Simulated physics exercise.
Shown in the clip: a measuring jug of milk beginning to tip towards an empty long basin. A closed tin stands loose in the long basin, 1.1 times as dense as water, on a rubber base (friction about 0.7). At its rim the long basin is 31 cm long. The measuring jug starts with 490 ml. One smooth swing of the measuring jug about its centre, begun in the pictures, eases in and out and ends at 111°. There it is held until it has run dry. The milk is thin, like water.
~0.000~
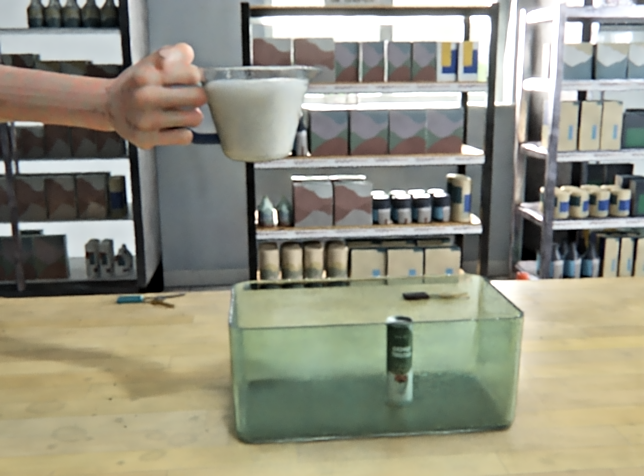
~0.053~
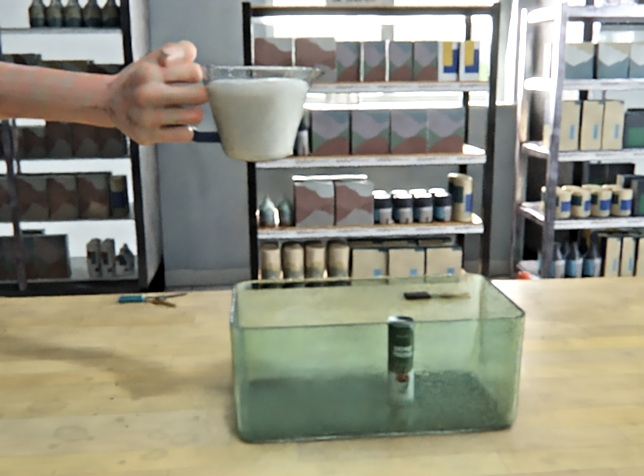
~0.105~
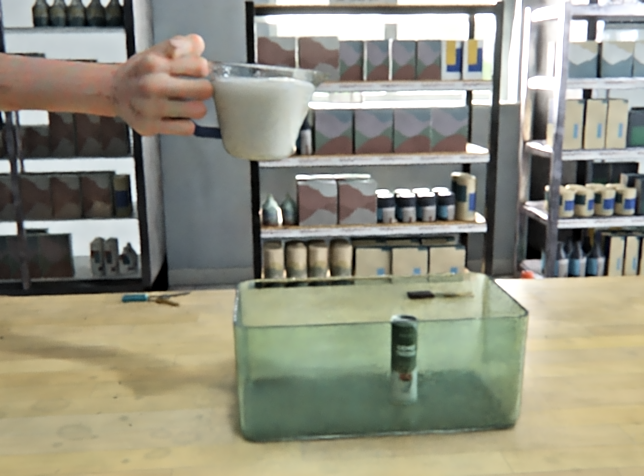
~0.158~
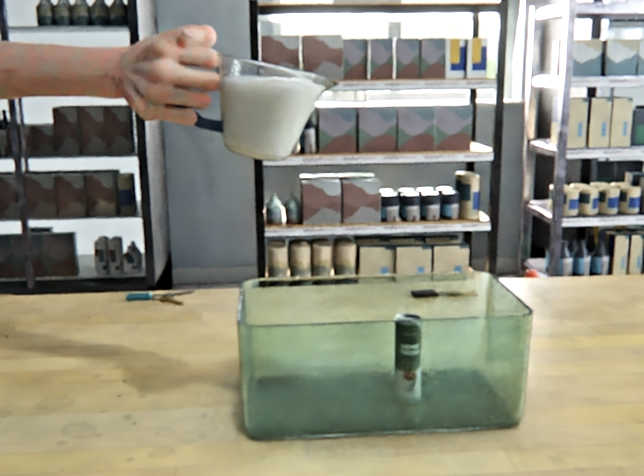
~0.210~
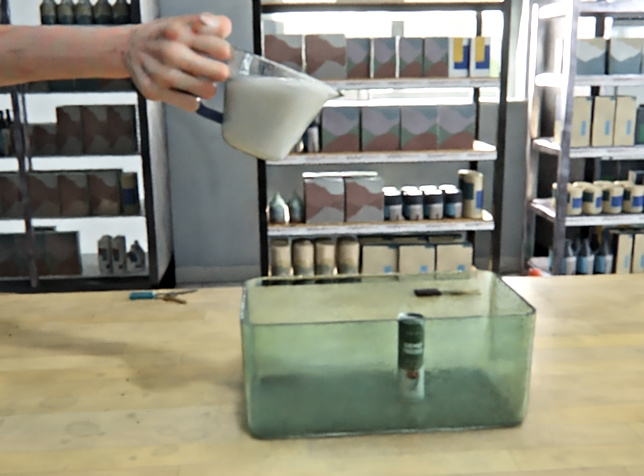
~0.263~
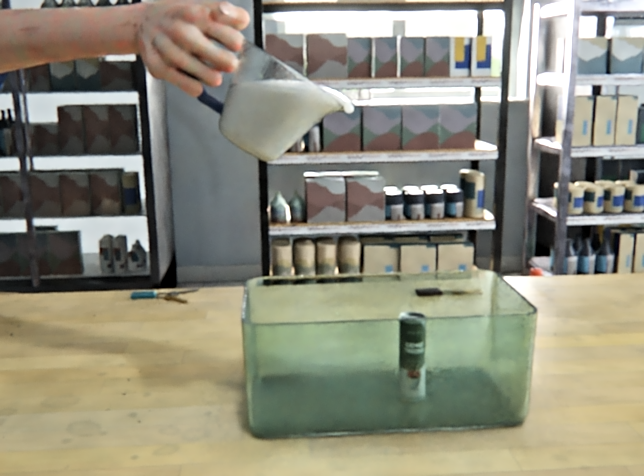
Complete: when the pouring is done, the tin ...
... has gone over.
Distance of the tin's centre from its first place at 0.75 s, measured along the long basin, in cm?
Near 3 cm of travel.
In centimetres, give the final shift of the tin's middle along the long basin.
The tin's middle ends up about 6.5 cm along the basin.
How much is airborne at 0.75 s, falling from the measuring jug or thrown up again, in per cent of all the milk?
Around 9 percent of the liquid.
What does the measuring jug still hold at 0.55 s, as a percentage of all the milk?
Close to 30 in a hundred.
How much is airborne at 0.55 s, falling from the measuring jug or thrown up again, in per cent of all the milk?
46 %.
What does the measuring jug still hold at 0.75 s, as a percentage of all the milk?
Near 1 percent, more or less.
After 0.55 s the tilt is 97° and 29 per cent is still to pour; the tin stands where it began.
After 0.75 s the tilt is 111° and 1 per cent is still to pour; the tin leans 13°.
After 0.97 s the tilt is 111° and 0 per cent is still to pour; the tin lies on its side.
After 1.21 s the tilt is 111° and 0 per cent is still to pour; the tin lies on its side.
In the end the tin lies on its side.
